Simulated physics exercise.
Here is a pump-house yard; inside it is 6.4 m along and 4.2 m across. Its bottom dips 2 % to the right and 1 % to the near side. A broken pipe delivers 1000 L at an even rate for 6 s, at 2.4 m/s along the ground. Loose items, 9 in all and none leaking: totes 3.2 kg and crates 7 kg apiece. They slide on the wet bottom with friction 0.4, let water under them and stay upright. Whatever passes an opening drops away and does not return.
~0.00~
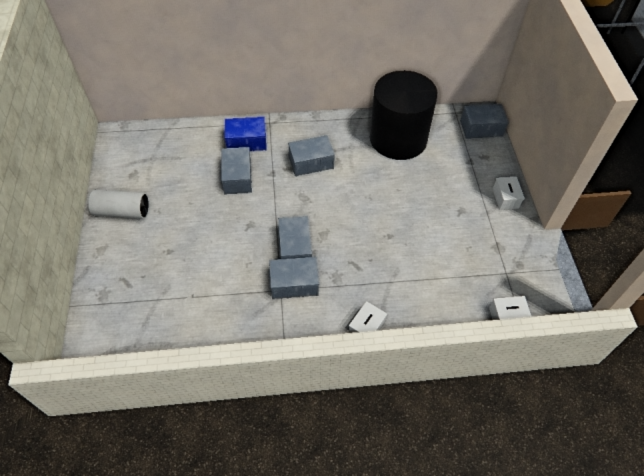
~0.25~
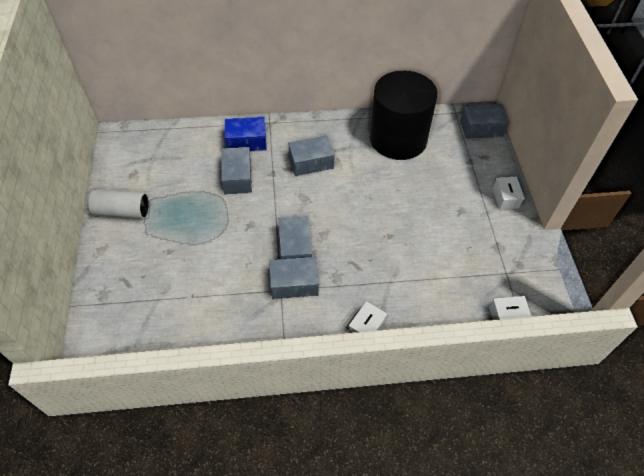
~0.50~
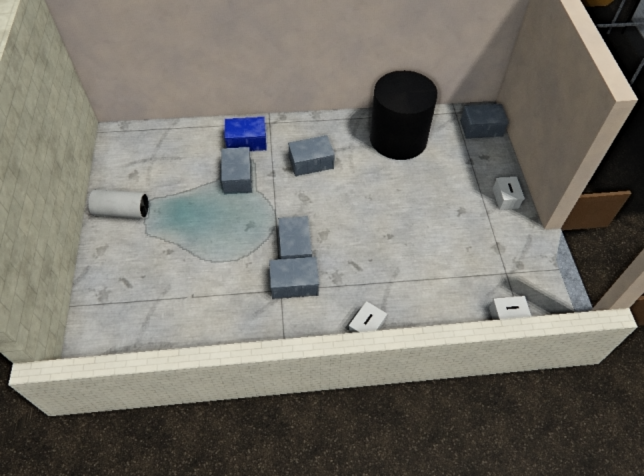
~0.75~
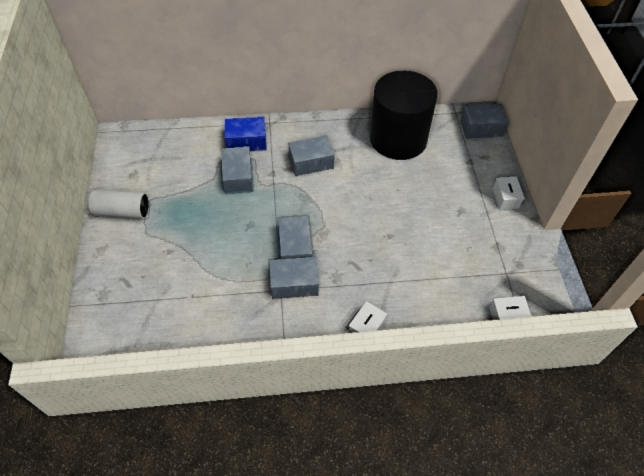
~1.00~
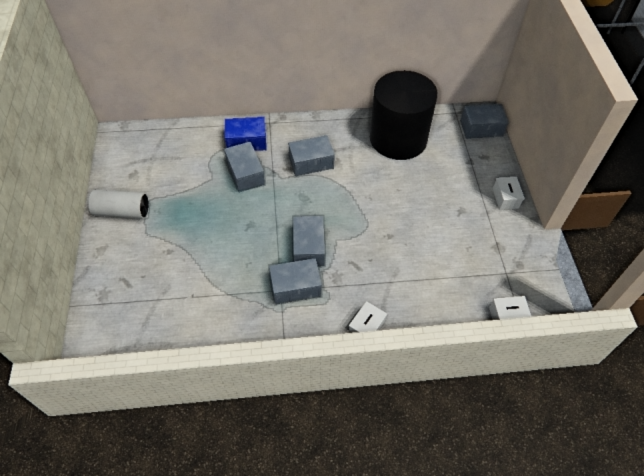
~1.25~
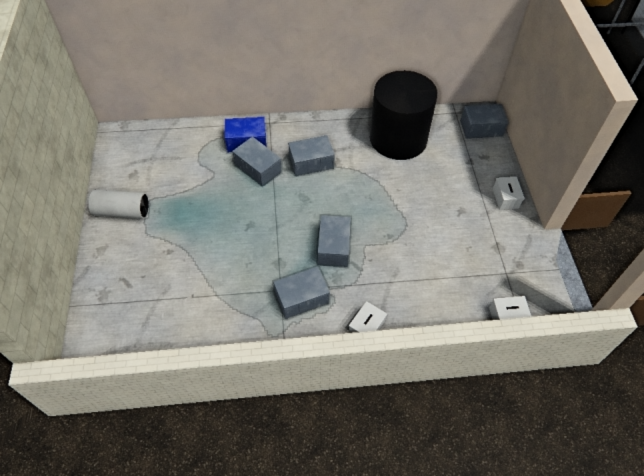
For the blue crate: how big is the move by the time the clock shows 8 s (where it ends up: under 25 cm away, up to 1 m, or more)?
Blue crate holds its place.
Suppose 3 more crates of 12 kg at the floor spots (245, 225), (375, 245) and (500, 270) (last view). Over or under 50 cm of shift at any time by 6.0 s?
In turn: More, more, more.
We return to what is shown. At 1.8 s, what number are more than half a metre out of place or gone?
By then 3.
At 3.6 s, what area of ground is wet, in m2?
Roughly 18 m2.
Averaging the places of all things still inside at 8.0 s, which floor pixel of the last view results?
At about (340, 138).
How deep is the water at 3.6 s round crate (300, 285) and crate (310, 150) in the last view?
About 6 and 3 cm.
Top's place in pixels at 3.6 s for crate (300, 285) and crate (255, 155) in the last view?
Near (411, 321) and (310, 119).
After 1.8 s the blue crate is near (245, 127), 0.0 m from its start, aground; 0 of 9 are out; 0 afloat.
After 3.6 s the blue crate is near (245, 127), 0.0 m from its start, aground; 1 of 9 are out; 4 afloat.
After 5.6 s the blue crate is near (245, 127), 0.0 m from its start, aground; 4 of 9 are out; 2 afloat.
After 8.0 s the blue crate is near (245, 127), 0.0 m from its start, aground; 5 of 9 are out; 2 afloat.
